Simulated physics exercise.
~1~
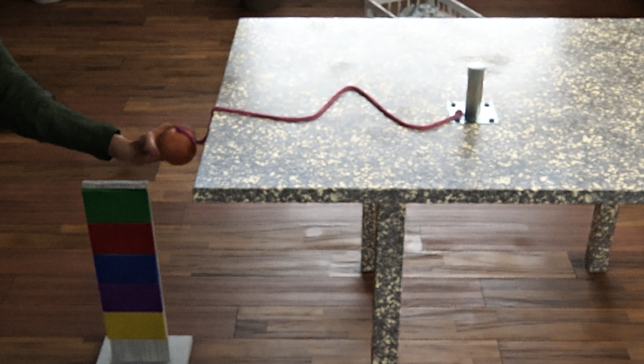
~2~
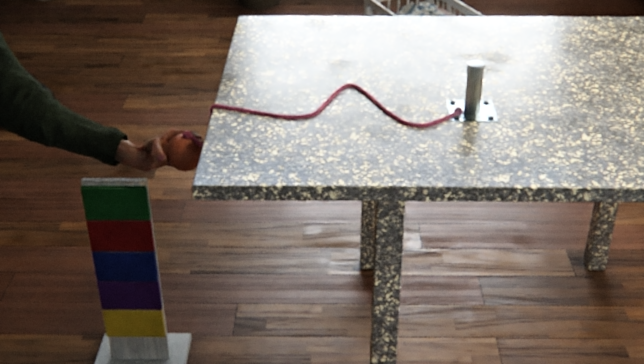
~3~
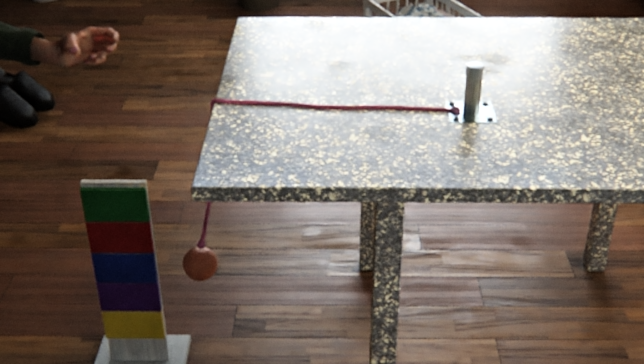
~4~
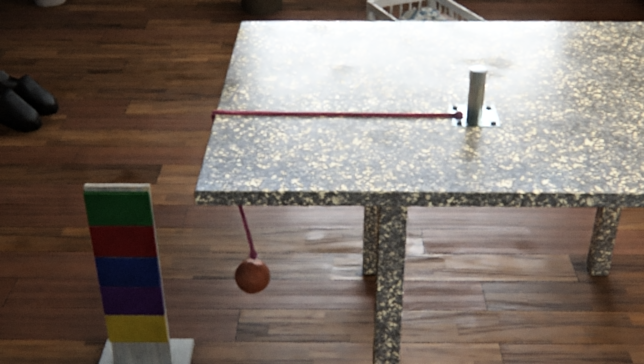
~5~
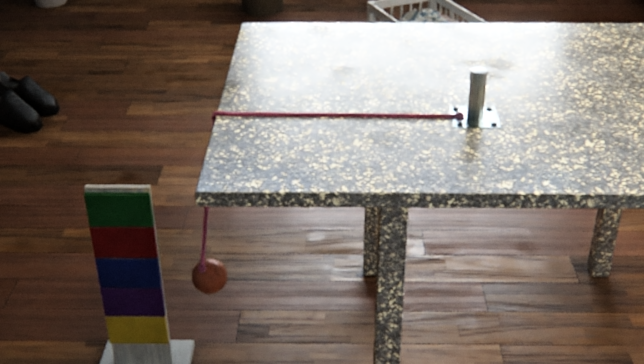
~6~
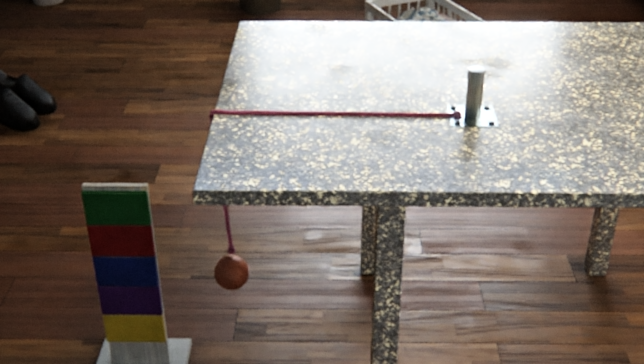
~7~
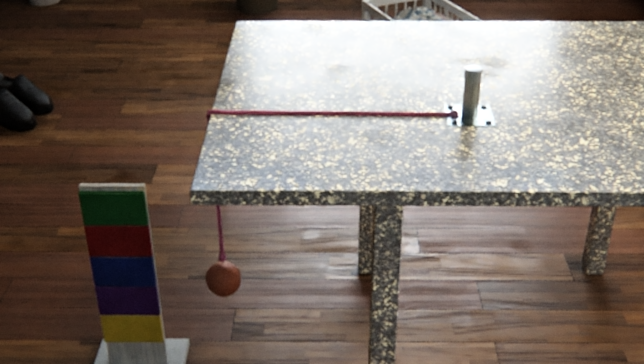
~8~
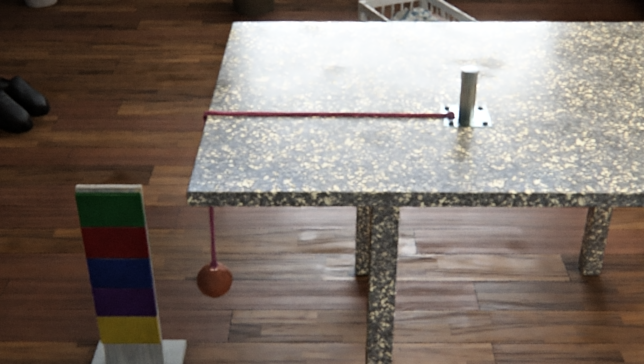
A hand releasing an orange tied to a post on a desk, the fruit dropping, swinging and hanging level with the blue band.
